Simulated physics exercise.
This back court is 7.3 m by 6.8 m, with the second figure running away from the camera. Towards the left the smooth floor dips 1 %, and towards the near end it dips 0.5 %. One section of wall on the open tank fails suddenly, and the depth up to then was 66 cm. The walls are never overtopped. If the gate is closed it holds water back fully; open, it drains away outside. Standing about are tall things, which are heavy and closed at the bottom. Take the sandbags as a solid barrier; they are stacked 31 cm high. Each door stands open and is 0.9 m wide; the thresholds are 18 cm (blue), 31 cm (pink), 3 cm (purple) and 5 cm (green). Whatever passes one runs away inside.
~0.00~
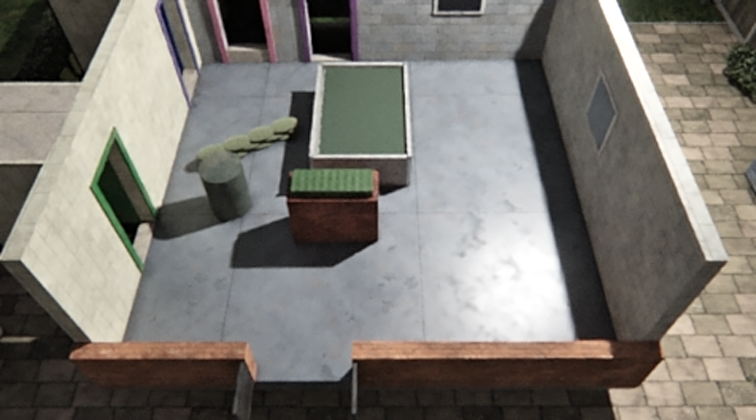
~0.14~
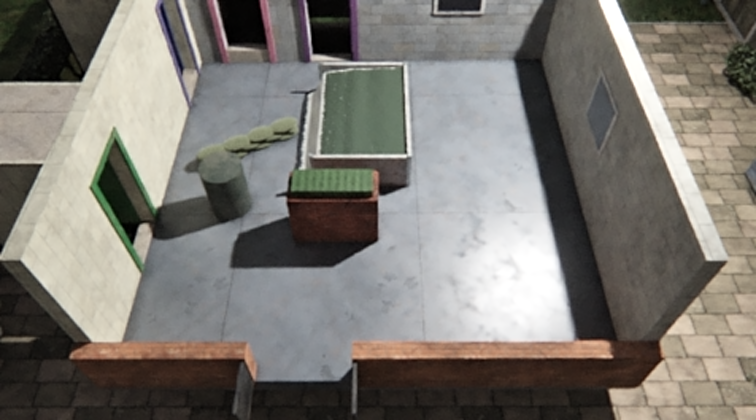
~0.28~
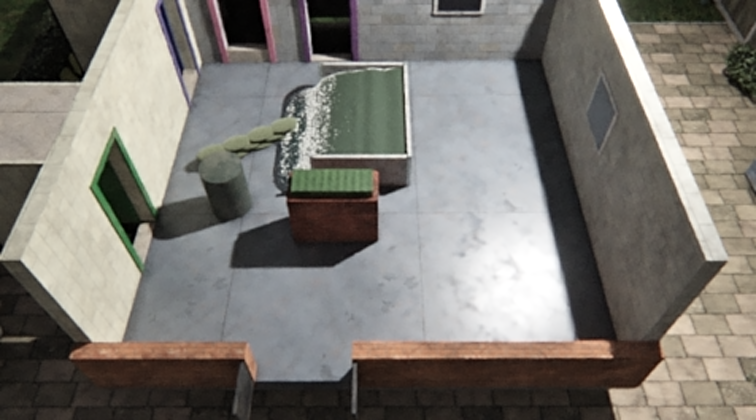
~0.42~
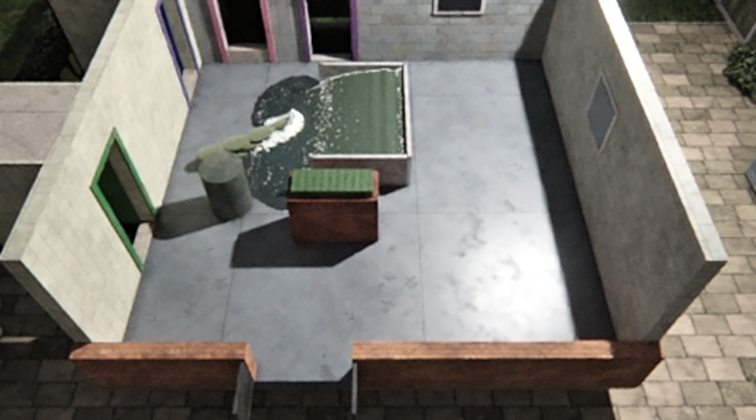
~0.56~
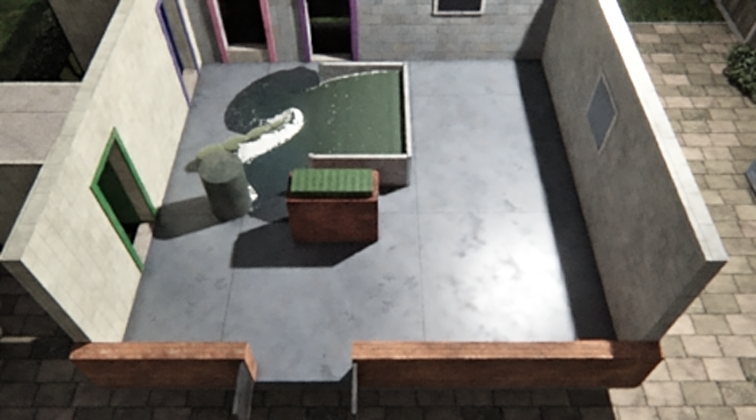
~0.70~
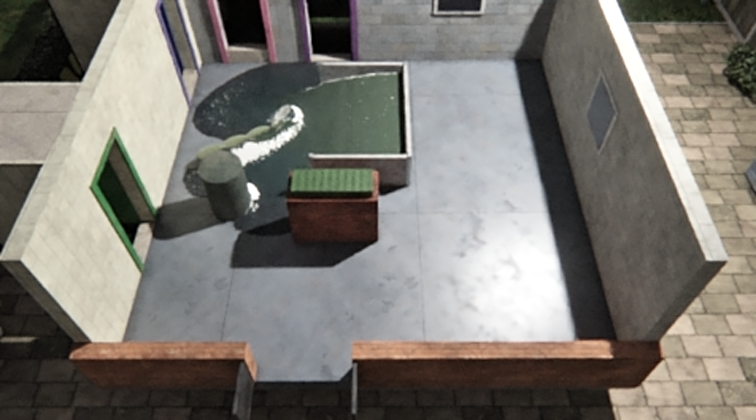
At the start, dark green water sits still in an open tank in a walled courtyard, near a brick planter, a round bin and a low curved row of sandbags. The tank's left side gives way and water pours out, foaming against the sandbags, then spreads left across the grey floor around the bin as the tank's level drops.
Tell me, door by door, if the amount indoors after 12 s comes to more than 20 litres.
In order: Blue door: Past the set amount. Pink door: Under the set amount. Purple door: Past the set amount. Green door: Past the set amount.
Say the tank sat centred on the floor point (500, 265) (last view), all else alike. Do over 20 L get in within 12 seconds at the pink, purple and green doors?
Pink gets no more than that, purple gets more than that, green gets more than that.
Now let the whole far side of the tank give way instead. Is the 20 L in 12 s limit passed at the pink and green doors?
At pink the amount is beneath the mark, while at green it is beneath the mark.
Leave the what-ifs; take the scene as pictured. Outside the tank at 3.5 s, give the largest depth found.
About 26 cm.
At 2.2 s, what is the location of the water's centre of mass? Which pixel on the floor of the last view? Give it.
(266, 150).
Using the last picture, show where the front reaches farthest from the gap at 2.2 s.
Somewhere around (116, 365).
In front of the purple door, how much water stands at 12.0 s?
Roughly 4.5 centimetres.
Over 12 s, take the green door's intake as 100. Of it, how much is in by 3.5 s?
Share: ~ 40 %.
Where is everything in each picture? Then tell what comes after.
Still water, 66 cm deep, in the open tank at (362, 110), in the first picture.
The front is at a hidden place, 1.3 m from the gap at (320, 126); 0.6 m2 of floor is under water; 66 cm left at the back of the open tank, in the second picture.
Water pours out at (320, 128) and has run 1.4 m, to a hidden place; typically 14 cm deep outside, 65 cm at the open tank's back, in the third picture.
Water pours out at (320, 129) and has run 1.8 m, to (292, 80); typically 11 cm deep outside, 58 cm at the open tank's back, in the fourth picture.
Water pours out at (320, 129) and has run 2.1 m, to (253, 212); typically 9 cm deep outside, 56 cm at the open tank's back, in the fifth picture.
Water pours out at (320, 130) and has run 2.6 m, to (201, 108); typically 7 cm deep outside, 53 cm at the open tank's back, in the sixth picture.
After 1.4 s water covers 25 % of the floor and is deepest (48 cm) near (246, 191); blue door 30 cm at the sill, 13 L in, pink door 12 cm at the sill, 0 L in, purple door not reached, green door 13 cm at the sill, 0 L in.
After 2.2 s water covers 35 % of the floor and is deepest (36 cm) near (166, 192); blue door 31 cm at the sill, 53 L in, pink door 22 cm at the sill, 0 L in, purple door 1 cm at the sill, 0 L in, green door 12 cm at the sill, 19 L in.
After 3.5 s water covers 40 % of the floor and is deepest (26 cm) near (226, 147); blue door 19 cm at the sill, 84 L in, pink door 15 cm at the sill, 0 L in, purple door 2 cm at the sill, 0 L in, green door 9 cm at the sill, 42 L in.
After 7.0 s water covers 65 % of the floor and is deepest (13 cm) near (170, 250); blue door 10 cm at the sill, 87 L in, pink door 9 cm at the sill, 0 L in, purple door 7 cm at the sill, 56 L in, green door 9 cm at the sill, 59 L in.
After 12.0 s water covers 85 % of the floor and is deepest (12 cm) near (116, 365); blue door 6 cm at the sill, 87 L in, pink door 6 cm at the sill, 0 L in, purple door 4 cm at the sill, 78 L in, green door 9 cm at the sill, 101 L in.
